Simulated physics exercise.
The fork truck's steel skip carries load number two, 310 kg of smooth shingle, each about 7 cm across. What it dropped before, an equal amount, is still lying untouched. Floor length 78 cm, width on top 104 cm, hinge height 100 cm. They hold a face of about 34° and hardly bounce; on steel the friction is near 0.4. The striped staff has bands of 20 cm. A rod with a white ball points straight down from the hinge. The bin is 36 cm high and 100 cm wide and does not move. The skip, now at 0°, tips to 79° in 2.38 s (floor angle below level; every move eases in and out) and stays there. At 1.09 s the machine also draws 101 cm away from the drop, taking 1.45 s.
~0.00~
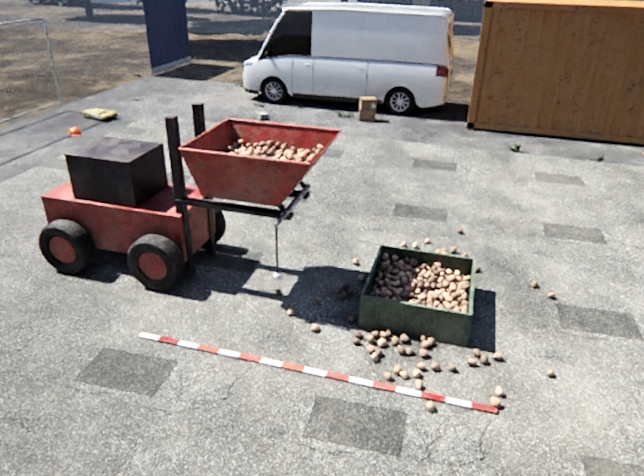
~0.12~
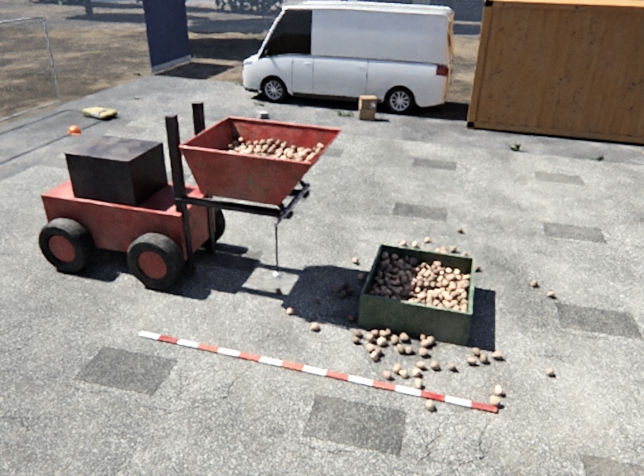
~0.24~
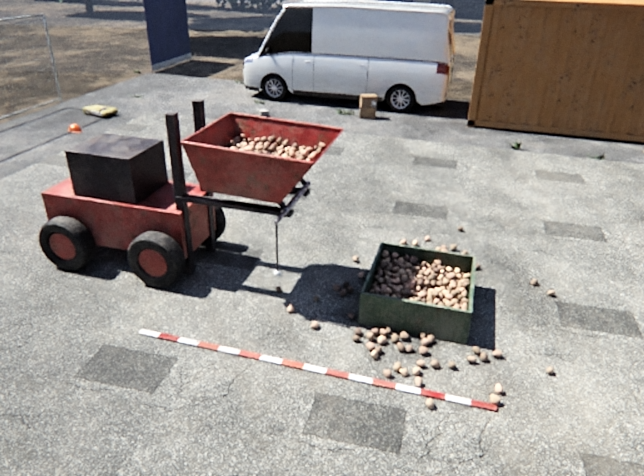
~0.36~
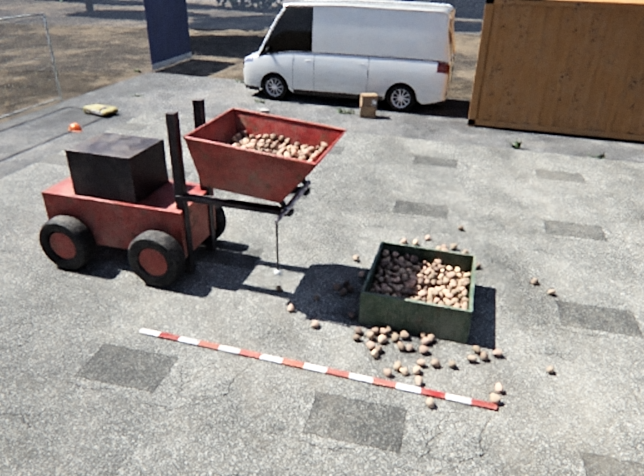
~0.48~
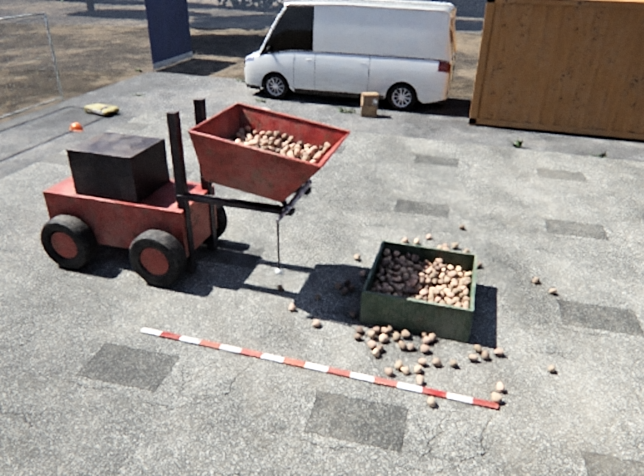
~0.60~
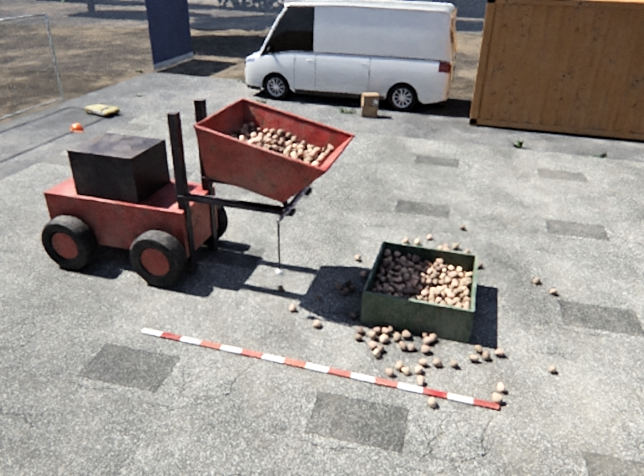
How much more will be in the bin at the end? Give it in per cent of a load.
Close to 0 parts in a hundred.
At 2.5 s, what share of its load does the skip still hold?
It holds some 25 per cent.
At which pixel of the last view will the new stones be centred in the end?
Near (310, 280).
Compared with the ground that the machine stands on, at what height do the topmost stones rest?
Some 30 cm above that level.
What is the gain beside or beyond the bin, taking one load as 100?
Some 0 per cent of a load.
After 1.8 s the floor is at 66°; in per cent of one load, 87 in the skip, 16 short of the bin, 86 in the bin, 12 beside or beyond the bin; the foremost stones are at (515, 344).
After 2.5 s the floor is at 79°; in per cent of one load, 25 in the skip, 77 short of the bin, 86 in the bin, 12 beside or beyond the bin; the foremost stones are at (515, 344).
After 3.0 s the floor is at 79°; in per cent of one load, 5 in the skip, 96 short of the bin, 86 in the bin, 12 beside or beyond the bin; the foremost stones are at (515, 344).
After 5.5 s the floor is at 79°; in per cent of one load, 0 in the skip, 102 short of the bin, 86 in the bin, 12 beside or beyond the bin; the foremost stones are at (515, 344). Net gain in the bin, 0.
